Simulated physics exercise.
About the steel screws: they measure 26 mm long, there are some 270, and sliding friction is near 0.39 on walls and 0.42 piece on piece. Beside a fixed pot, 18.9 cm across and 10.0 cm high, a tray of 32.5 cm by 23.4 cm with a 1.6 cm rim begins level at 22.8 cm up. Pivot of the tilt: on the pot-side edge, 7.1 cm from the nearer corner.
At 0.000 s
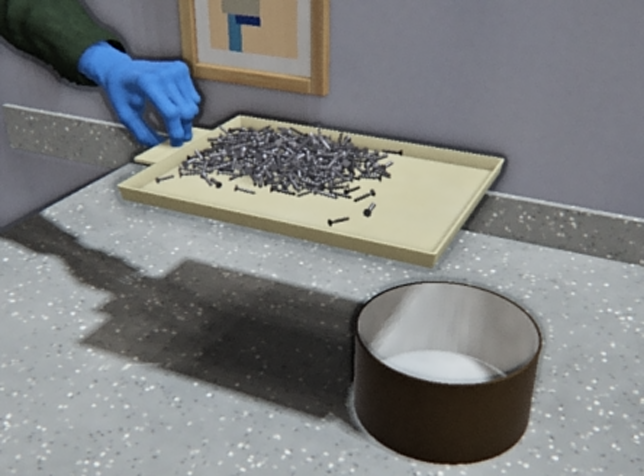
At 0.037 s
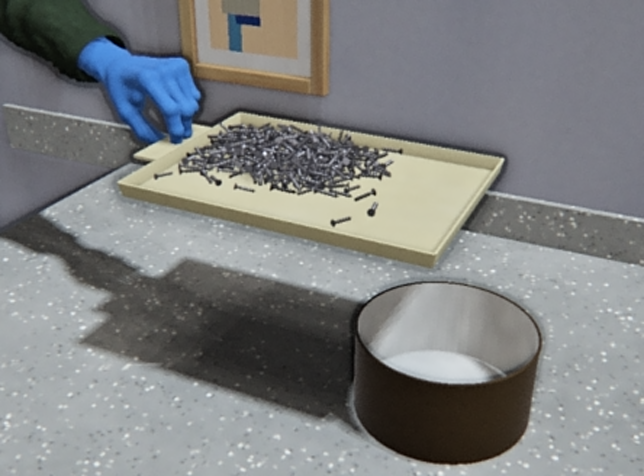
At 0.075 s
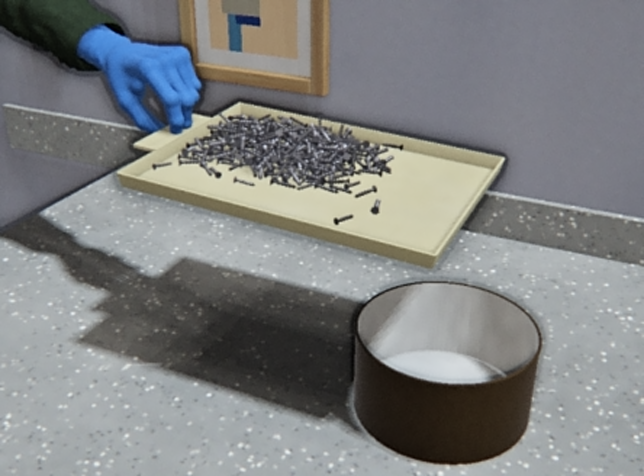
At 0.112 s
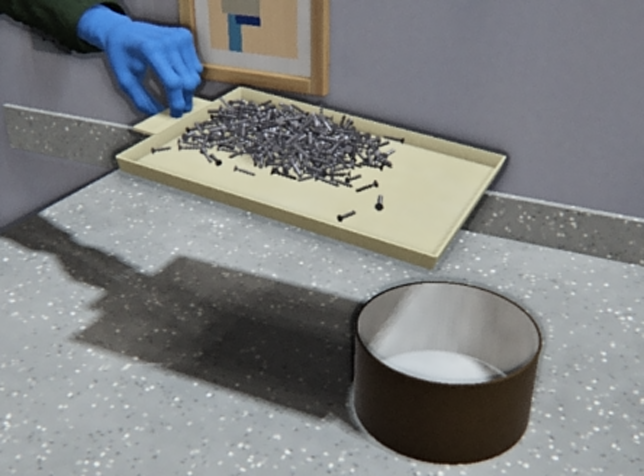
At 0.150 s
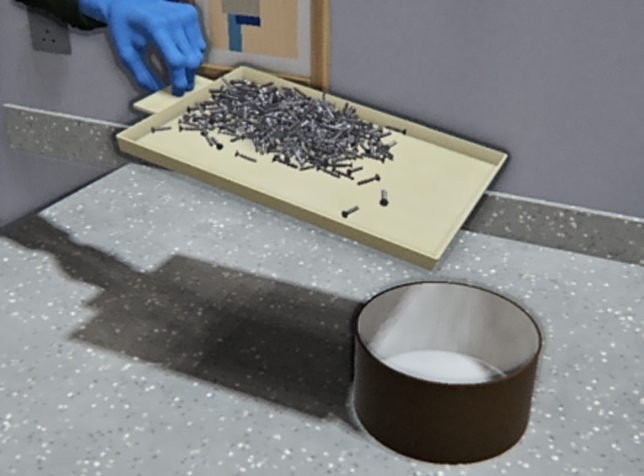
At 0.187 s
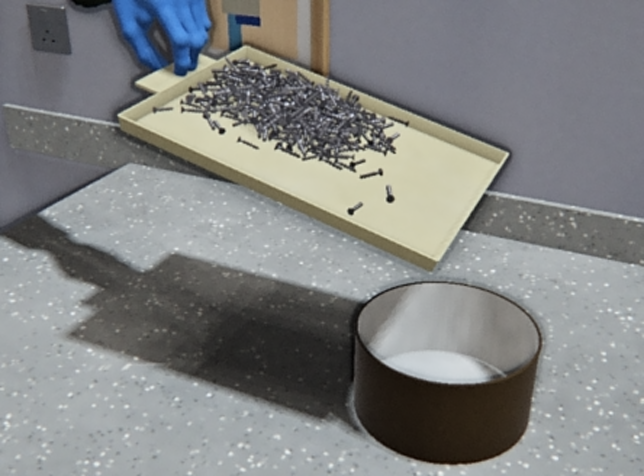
A speckled pale grey counter against a grey wall is seen from slightly above, with a framed print hanging behind it. A blue-gloved hand in a dark green sleeve is at the left end of a cream tray heaped with dark grey screws, while a round brown pot with a pale interior sits at front right. The hand raises the tray's left end, slowly then faster, slanting it down toward the right as the screws rise with it, while the pot and camera stay still.
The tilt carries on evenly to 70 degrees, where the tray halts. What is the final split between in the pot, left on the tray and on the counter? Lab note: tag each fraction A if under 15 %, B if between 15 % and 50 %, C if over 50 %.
Pot = A, tray = A, counter = C.
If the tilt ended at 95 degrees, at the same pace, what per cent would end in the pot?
Estimate: Roughly 10 percent.
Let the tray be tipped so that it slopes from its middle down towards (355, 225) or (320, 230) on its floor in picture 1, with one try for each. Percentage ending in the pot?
Estimate: Some 5 % and some 0 % respectively.
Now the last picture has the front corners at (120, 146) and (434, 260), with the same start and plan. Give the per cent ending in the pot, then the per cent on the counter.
You'd end with pot at 10 and counter at 85.
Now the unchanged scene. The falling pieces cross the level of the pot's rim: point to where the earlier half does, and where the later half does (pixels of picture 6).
First near (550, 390), then at (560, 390).
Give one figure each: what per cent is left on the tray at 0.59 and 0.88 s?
Close to 100 at the first time and 10 at the second.
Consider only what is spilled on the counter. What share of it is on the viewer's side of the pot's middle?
80 %.
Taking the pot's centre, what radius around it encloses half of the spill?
Some 22 centimetres.
After 0.43 s, tilt 42 degrees; the tray holds 100 %, the pot 0 %.
After 0.59 s, tilt 61 degrees; the tray holds 100 %, the pot 0 %.
Then, at 0.88 s, tilt 70 degrees; the tray holds 10 %, the pot 5 %.
By 2.1 s all is still; pot 5 %, tray 5 %, counter 85 %.
